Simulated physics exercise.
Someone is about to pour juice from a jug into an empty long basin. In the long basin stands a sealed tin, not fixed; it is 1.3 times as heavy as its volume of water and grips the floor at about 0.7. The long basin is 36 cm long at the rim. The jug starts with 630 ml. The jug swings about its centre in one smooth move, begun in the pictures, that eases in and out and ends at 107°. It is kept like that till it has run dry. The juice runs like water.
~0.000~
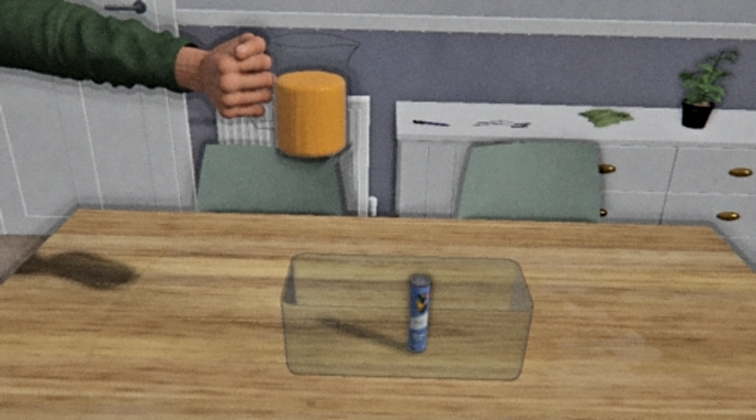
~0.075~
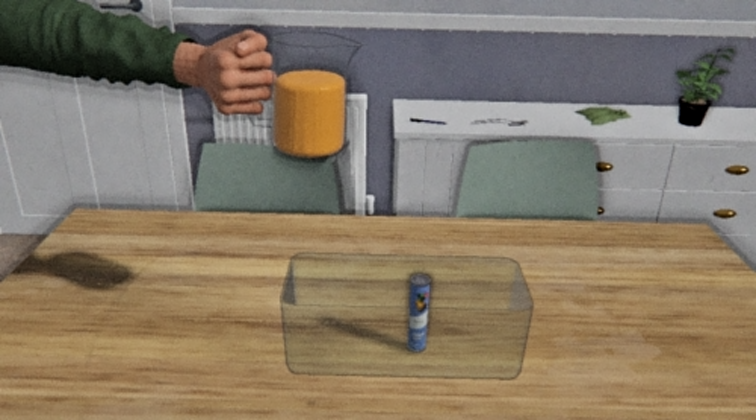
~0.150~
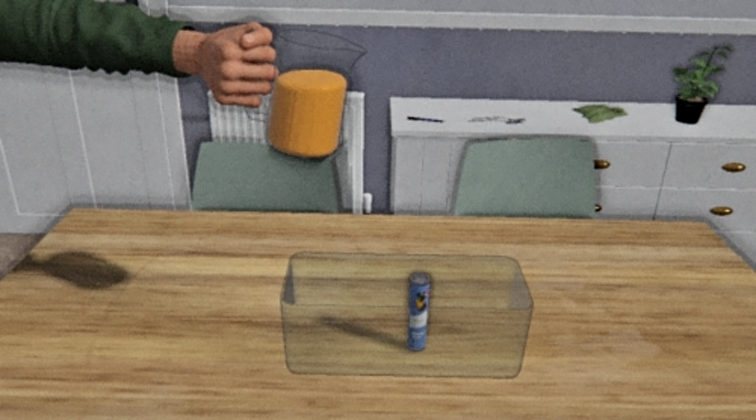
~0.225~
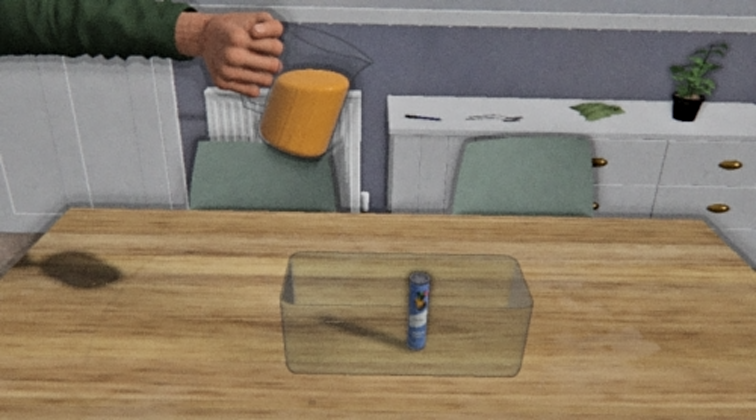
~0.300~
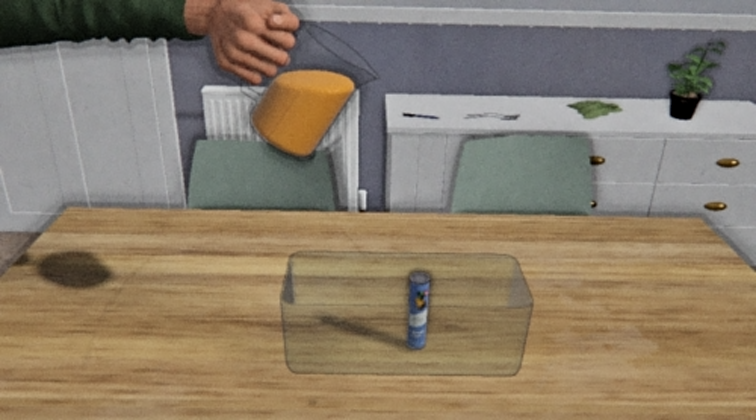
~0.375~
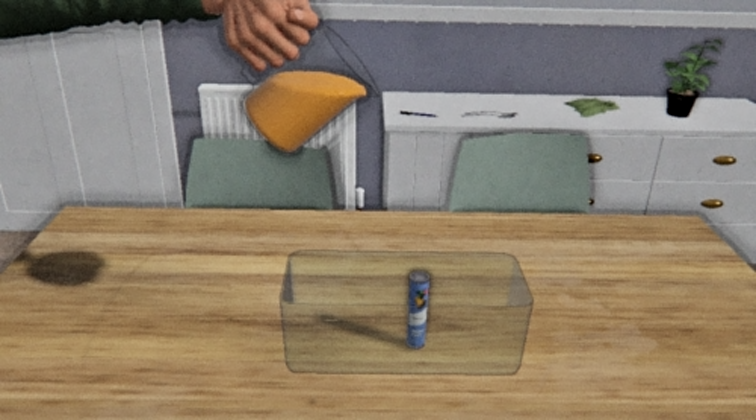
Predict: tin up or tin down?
The tin stays up.
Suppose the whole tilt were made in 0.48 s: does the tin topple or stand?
The tin remains upright.
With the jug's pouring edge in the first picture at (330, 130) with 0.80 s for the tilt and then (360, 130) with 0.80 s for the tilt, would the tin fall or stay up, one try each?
First it remains upright; then it falls.
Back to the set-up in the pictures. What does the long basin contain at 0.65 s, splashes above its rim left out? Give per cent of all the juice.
About 1 per cent.
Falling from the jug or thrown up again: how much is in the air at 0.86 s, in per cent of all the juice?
Near 38 in a hundred.
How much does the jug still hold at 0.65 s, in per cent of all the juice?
Near 70 in a hundred.
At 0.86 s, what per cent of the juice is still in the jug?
Some 22 per cent.
Then, 0.65 s in, the tilt is 98° and 70 per cent is still to pour; the tin stands where it began.
Then, 0.86 s in, the tilt is 107° and 22 per cent is still to pour; the tin stands where it began.
Then, 1.07 s in, the tilt is 107° and 4 per cent is still to pour; the tin stands where it began.
Then, 1.30 s in, the tilt is 107° and 0 per cent is still to pour; the tin stands where it began.
Finally, the tin stands where it began.
